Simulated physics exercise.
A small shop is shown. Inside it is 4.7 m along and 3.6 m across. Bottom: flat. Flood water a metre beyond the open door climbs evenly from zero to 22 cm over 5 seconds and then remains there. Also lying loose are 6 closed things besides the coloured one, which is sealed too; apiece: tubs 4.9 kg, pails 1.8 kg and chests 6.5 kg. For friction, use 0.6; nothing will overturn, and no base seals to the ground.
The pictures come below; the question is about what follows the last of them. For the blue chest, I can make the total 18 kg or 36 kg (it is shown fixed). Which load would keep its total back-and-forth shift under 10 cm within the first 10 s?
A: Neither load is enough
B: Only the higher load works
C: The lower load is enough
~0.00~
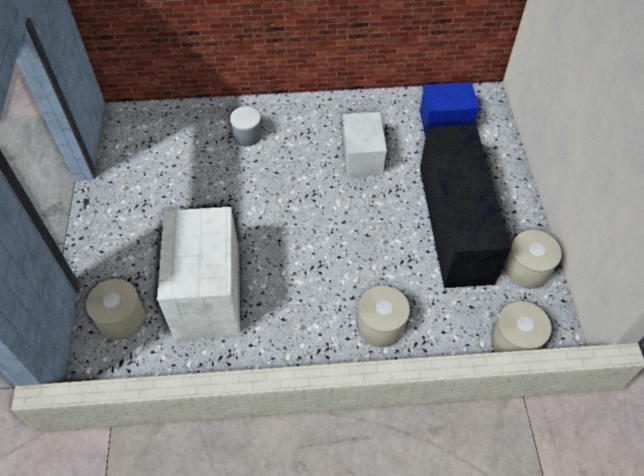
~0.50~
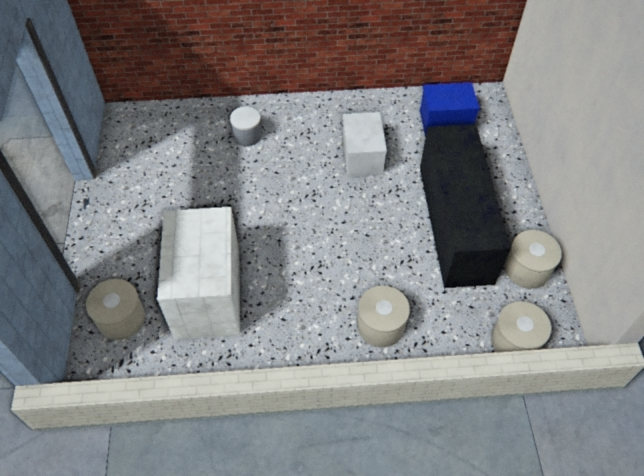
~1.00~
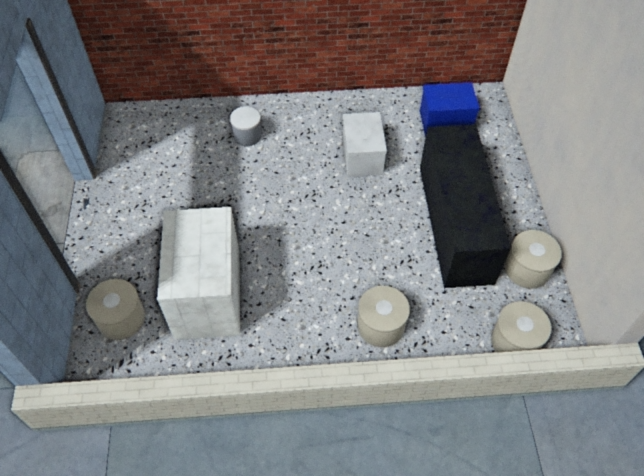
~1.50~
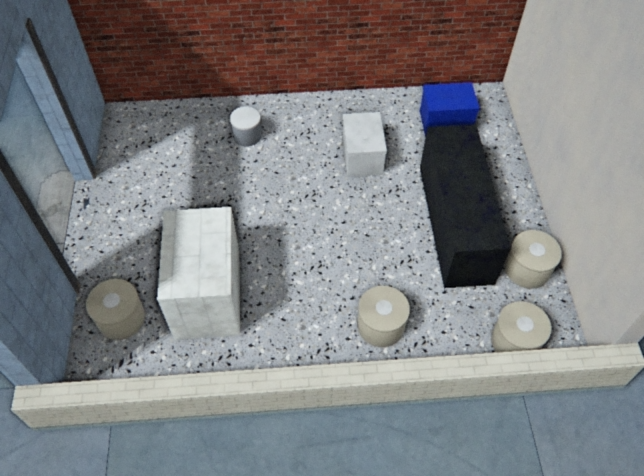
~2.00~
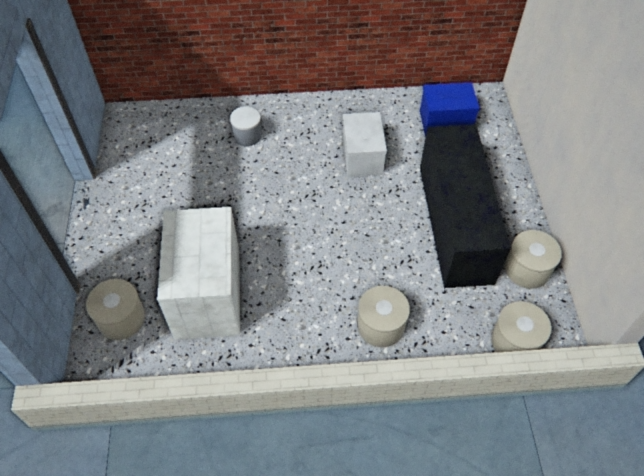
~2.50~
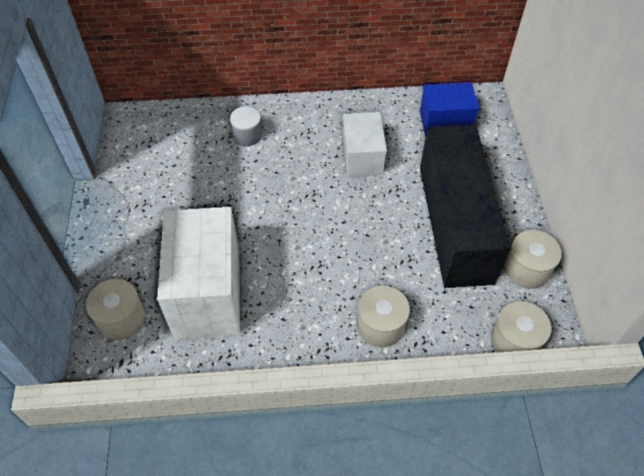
Option B: Only the higher load works.
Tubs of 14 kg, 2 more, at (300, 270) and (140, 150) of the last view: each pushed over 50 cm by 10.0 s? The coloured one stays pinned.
Taking them in order, the first is inside the line and the second is inside the line.
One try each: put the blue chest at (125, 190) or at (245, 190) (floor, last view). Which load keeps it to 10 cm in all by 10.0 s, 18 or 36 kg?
In order, heavier load succeeds alone and heavier load succeeds alone.
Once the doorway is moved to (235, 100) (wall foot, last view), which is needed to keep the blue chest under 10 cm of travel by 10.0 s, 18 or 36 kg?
Okay, so the light mass does it.
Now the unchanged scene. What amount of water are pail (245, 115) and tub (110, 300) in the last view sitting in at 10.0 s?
Close to 11 and 9 centimetres.
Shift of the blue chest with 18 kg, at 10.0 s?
About 50 cm.
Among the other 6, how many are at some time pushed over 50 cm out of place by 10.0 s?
I count 3 of them.
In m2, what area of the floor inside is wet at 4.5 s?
That flooded area is roughly 5.0 m2.
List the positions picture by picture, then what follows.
In the first frame, the blue chest at (451, 97), on the bottom; water covers 0.0 m2; 0 of 7 have shifted.
In the second frame, the blue chest at (451, 97), on the bottom; 0.0 m2 under water; 0 of 7 have shifted.
In the third frame, the blue chest at (451, 97), on the bottom; water covers 0.0 m2; 0 of 7 have shifted.
In the fourth frame, the blue chest at (451, 97), on the bottom; water covers 0.0 m2; 0 of 7 have shifted.
In the fifth frame, the blue chest at (451, 97), on the bottom; 0.0 m2 under water; 0 of 7 have shifted.
In the sixth frame, the blue chest at (451, 97), on the bottom; 0.4 m2 under water; 0 of 7 have shifted.
After 3.5 s the blue chest would be 0 cm from its start with 18 kg and 0 cm from its start with 36 kg; 0 cm of water round it then.
After 4.5 s the blue chest would be 0 cm from its start with 18 kg and 0 cm from its start with 36 kg; 0 cm of water round it then.
After 7.0 s the blue chest would be 0 cm from its start with 18 kg and 0 cm from its start with 36 kg; 4 cm of water round it then.
After 10.0 s the blue chest would be 51 cm from its start with 18 kg and 0 cm from its start with 36 kg; 10 cm of water round it then.
